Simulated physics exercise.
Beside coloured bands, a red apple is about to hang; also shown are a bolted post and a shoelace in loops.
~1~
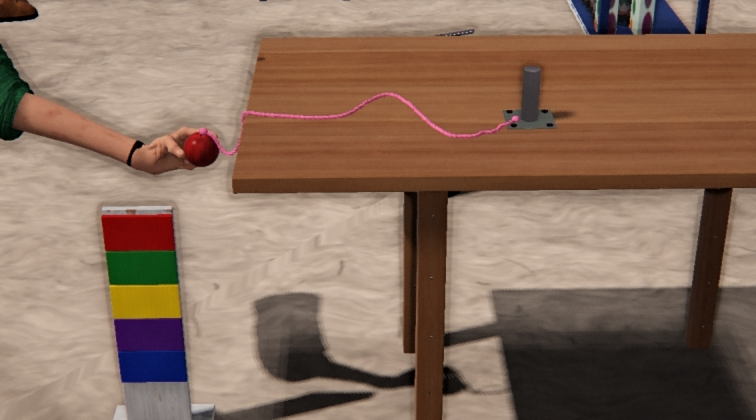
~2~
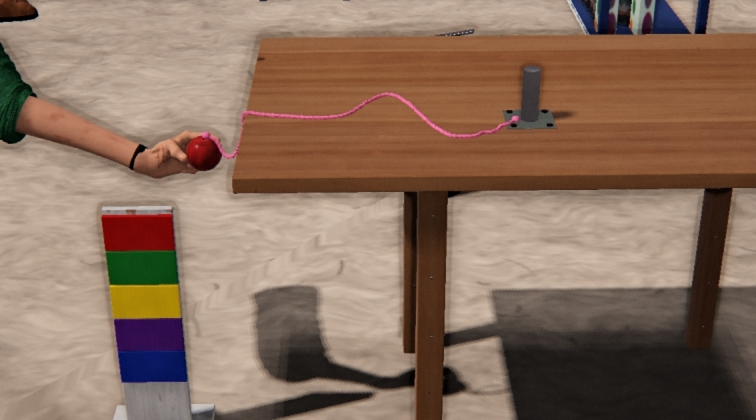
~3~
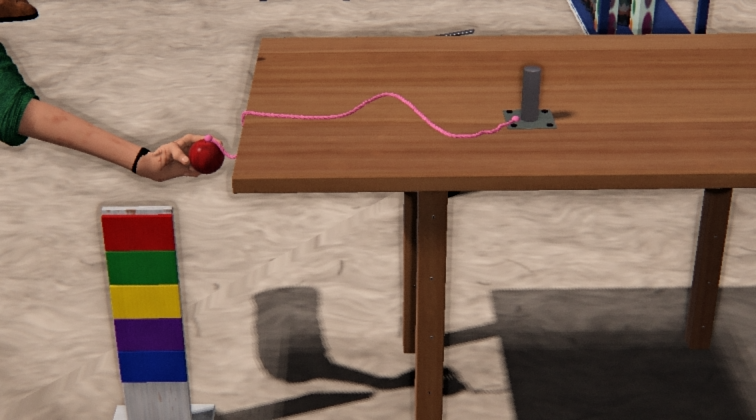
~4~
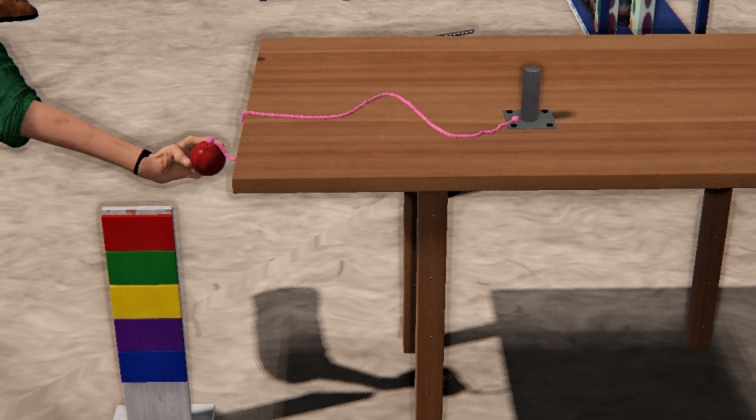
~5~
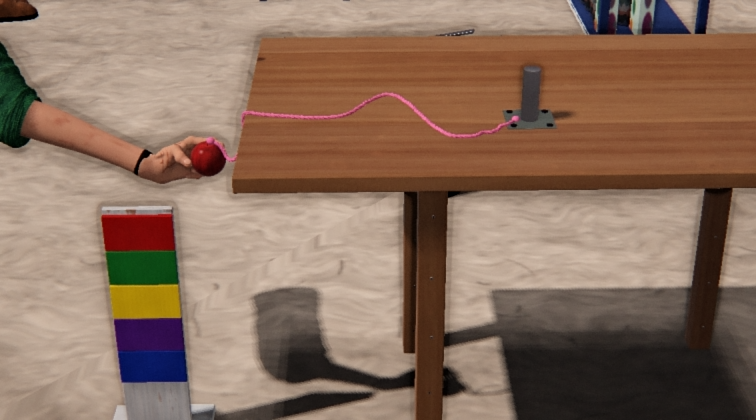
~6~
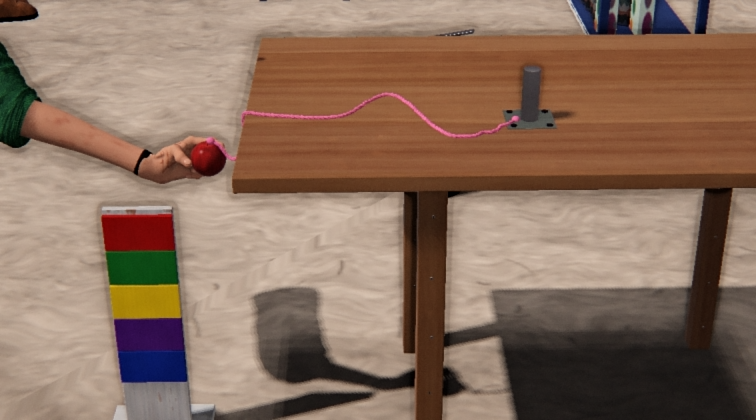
The video shows a hand holding a small red apple beside a wooden table, with a pink shoelace running across the tabletop to a metal post, near a stand of coloured bands; the hand shifts very slightly right, then stays still.
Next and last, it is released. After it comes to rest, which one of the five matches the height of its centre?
The one that matches is yellow.
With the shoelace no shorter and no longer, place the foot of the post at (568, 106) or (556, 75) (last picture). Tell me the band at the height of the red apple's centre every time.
The first case gives green, the second gives green.
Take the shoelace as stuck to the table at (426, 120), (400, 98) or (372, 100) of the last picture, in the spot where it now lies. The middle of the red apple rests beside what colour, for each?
Taking the three tries in turn, you'd get green, red and red.
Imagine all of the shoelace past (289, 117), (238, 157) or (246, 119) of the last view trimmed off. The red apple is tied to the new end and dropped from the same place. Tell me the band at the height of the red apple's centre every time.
Higher than all five; green; red.
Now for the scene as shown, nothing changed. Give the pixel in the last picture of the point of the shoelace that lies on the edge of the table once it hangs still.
That spot lies near (354, 112).
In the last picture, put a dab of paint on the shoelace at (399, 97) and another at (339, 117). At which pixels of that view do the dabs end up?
They finish at (316, 117) and (245, 141) respectively.
A little later, apple near (235, 283); level with green.
Next, apple near (277, 316); level with yellow.
When it is over, apple near (255, 318); level with yellow. The yellow one.
